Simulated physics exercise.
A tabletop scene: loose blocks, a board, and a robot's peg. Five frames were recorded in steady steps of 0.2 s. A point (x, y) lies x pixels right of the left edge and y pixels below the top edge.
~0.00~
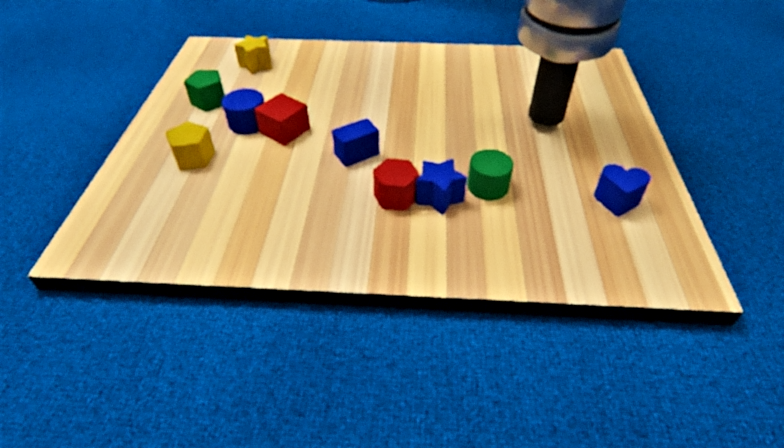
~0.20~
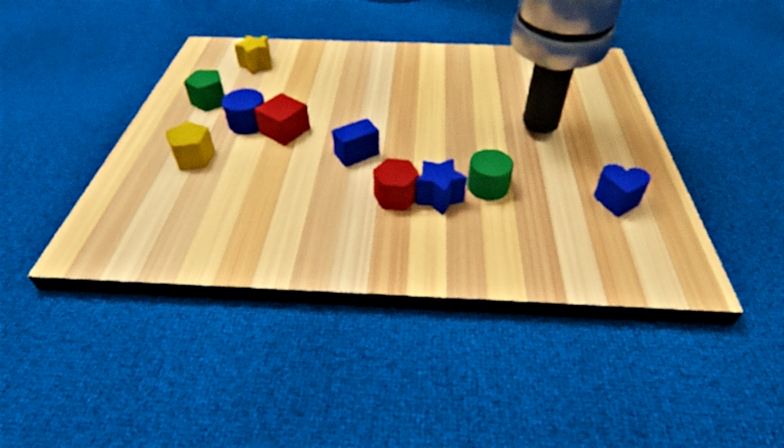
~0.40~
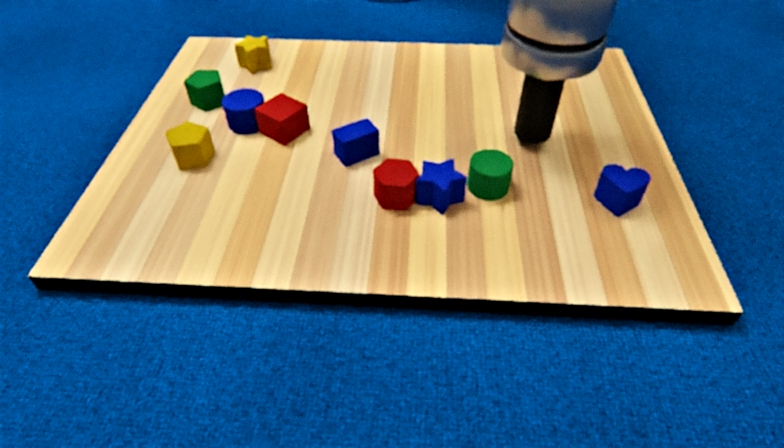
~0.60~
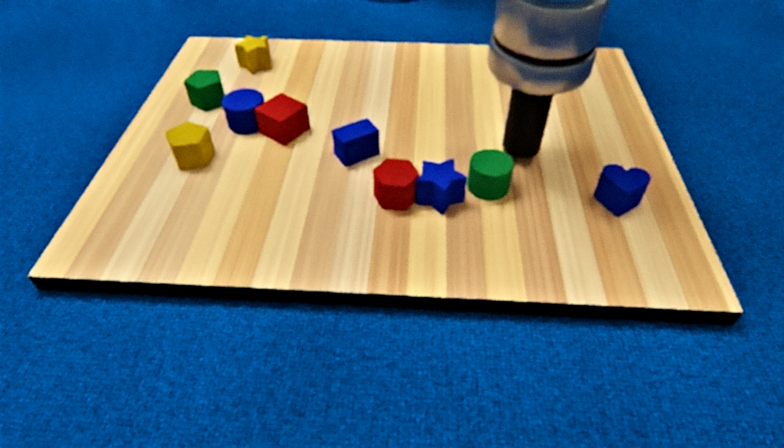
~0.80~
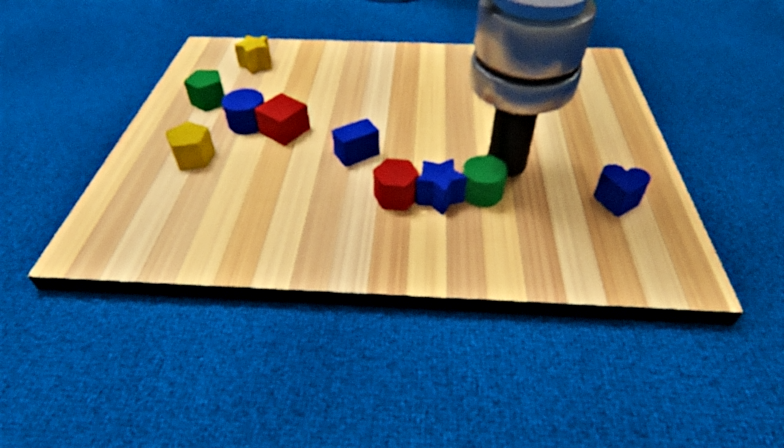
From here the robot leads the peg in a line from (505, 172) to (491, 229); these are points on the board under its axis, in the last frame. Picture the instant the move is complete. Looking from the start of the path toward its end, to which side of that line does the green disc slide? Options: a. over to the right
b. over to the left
a.
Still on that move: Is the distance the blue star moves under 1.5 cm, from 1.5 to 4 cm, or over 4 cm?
Shift of 1.5 to 4 cm.
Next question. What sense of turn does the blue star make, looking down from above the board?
It swings round clockwise.
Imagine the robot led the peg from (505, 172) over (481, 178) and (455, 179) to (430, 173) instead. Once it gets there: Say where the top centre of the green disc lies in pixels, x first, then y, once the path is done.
Its top middle will sit at (474, 183).
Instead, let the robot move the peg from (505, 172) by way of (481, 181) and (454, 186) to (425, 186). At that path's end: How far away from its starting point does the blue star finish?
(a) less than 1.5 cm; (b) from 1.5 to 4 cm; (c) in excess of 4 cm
The correct letter is b.
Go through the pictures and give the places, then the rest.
Lower end of the peg (546, 116), tops of blocks, red six-sided block (396, 171), blue star (441, 172), green disc (492, 162), in the first frame.
Peg (541, 123), blocks as before, in the second frame.
Peg (532, 133), blocks as before, in the third frame.
Peg (521, 146), blocks as before, in the fourth frame.
Peg (506, 164), red six-sided block (396, 171), blue star (441, 172), green disc (486, 168), in the fifth frame.
On the path given first. Halfway along, peg (500, 191); red six-sided block (393, 170); blue star (436, 185), turned 45° clockwise; green disc (475, 196).
At the end, peg (493, 221); red six-sided block (393, 170); blue star (431, 190), turned 70° clockwise; green disc (456, 219).
